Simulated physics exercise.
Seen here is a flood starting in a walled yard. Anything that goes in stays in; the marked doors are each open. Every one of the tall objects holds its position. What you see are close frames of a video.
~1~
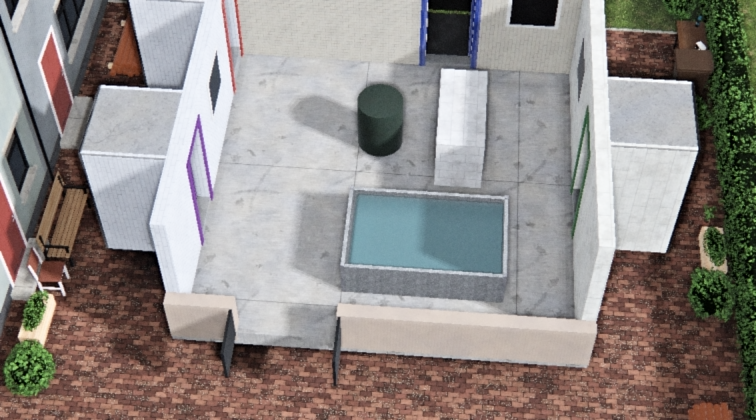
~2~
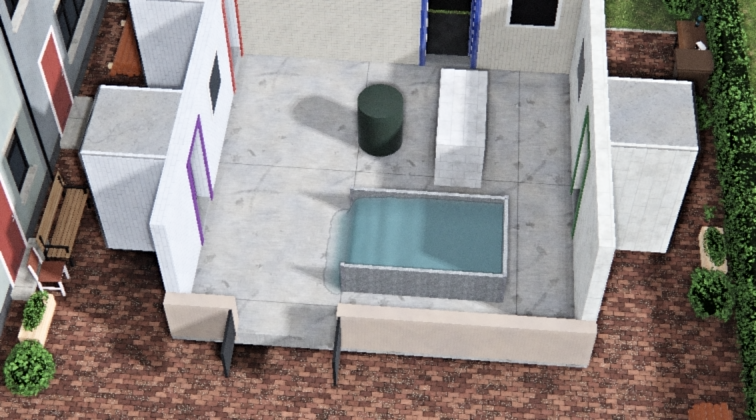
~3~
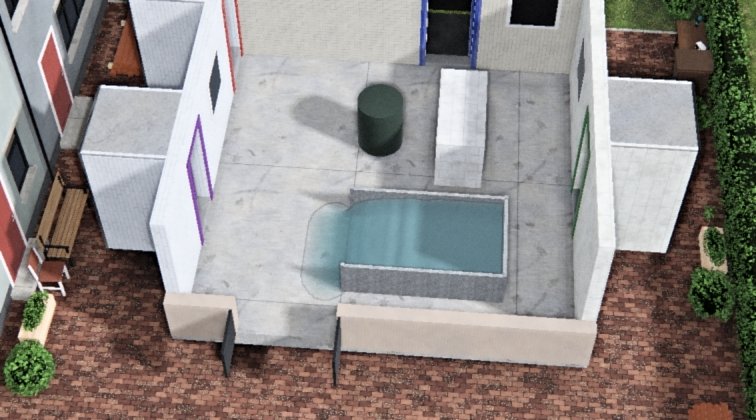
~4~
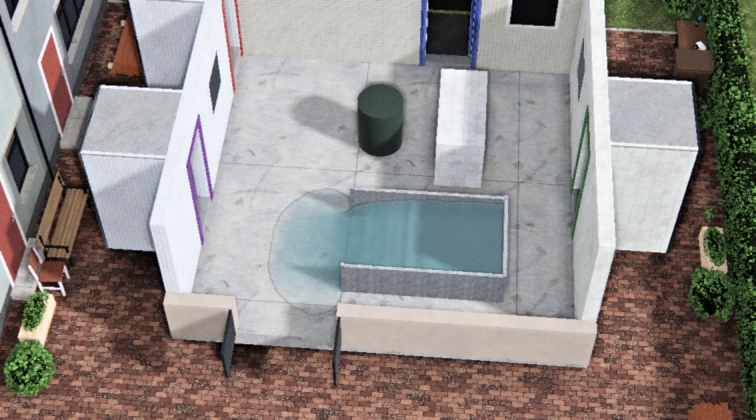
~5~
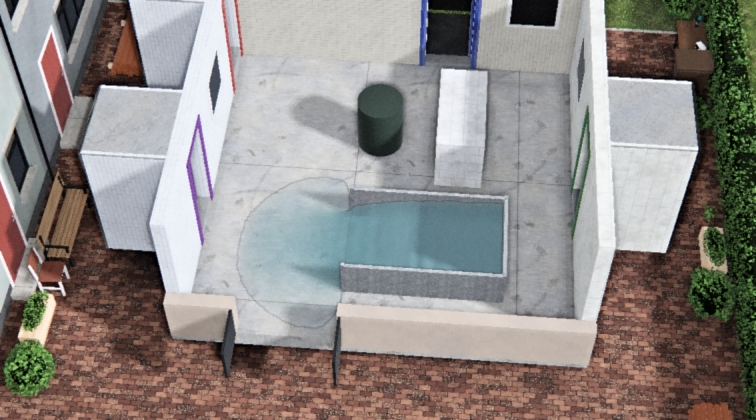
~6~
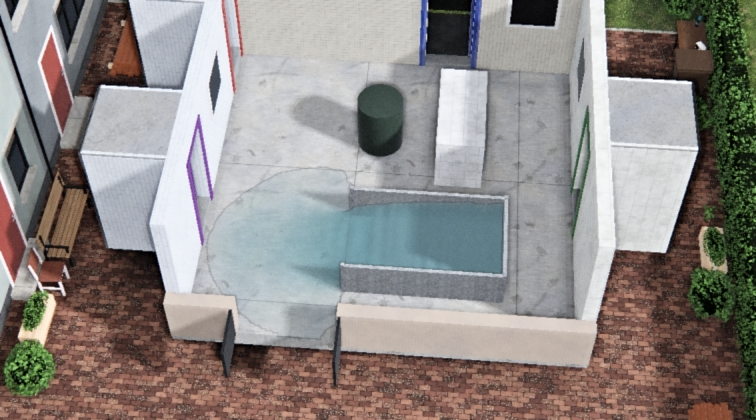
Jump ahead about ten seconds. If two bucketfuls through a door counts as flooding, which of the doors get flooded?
The green door does not get flooded; the purple door gets flooded; the blue door does not get flooded; the red door does not get flooded.
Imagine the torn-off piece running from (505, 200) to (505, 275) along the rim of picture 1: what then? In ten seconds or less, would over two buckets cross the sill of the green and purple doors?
In that case the green door overshoots, while the purple door undershoots.
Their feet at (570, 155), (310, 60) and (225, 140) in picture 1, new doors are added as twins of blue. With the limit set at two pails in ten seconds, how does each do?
Taking them as listed, the first undershoots, the second overshoots and the third overshoots.
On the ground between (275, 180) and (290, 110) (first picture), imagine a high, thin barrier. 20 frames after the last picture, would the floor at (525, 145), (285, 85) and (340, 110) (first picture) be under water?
Results in sequence: Bone-dry / swamped / swamped.
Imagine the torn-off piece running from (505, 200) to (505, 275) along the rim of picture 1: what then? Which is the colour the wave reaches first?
Answer - the green one.
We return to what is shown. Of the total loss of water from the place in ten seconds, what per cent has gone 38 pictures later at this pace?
I get 80 percent.
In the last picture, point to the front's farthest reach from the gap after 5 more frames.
By then the tip should be at about (223, 148).
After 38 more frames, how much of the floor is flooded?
Close to 65 in a hundred, I think.
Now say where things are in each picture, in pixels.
Still water in the tank at (426, 234), in the first frame.
The front is at a hidden place, out from the gap at (350, 244), in the second frame.
Water pours out at (350, 245) and has run to (327, 208), in the third frame.
Water pours out at (350, 246) and has run to (312, 196), in the fourth frame.
Water pours out at (350, 246) and has run to (245, 234), in the fifth frame.
The front is at (215, 232), out from the gap at (350, 246), in the sixth frame.
A moment on, water covers 30 % of the floor; the green door not reached, the purple door over two buckets in, the blue door not reached, the red door not reached.
Next, water covers 30 % of the floor; the green door not reached, the purple door far over two buckets in, the blue door not reached, the red door not reached.
Then, water covers 40 % of the floor; the green door not reached, the purple door far over two buckets in, the blue door not reached, the red door wet at the sill, nothing in.
Later, water covers 65 % of the floor; the green door not reached, the purple door far over two buckets in, the blue door wet at the sill, nothing in, the red door wet at the sill, nothing in.
In the end, water covers 95 % of the floor; the green door wet at the sill, nothing in, the purple door far over two buckets in, the blue door wet at the sill, nothing in, the red door wet at the sill, nothing in.
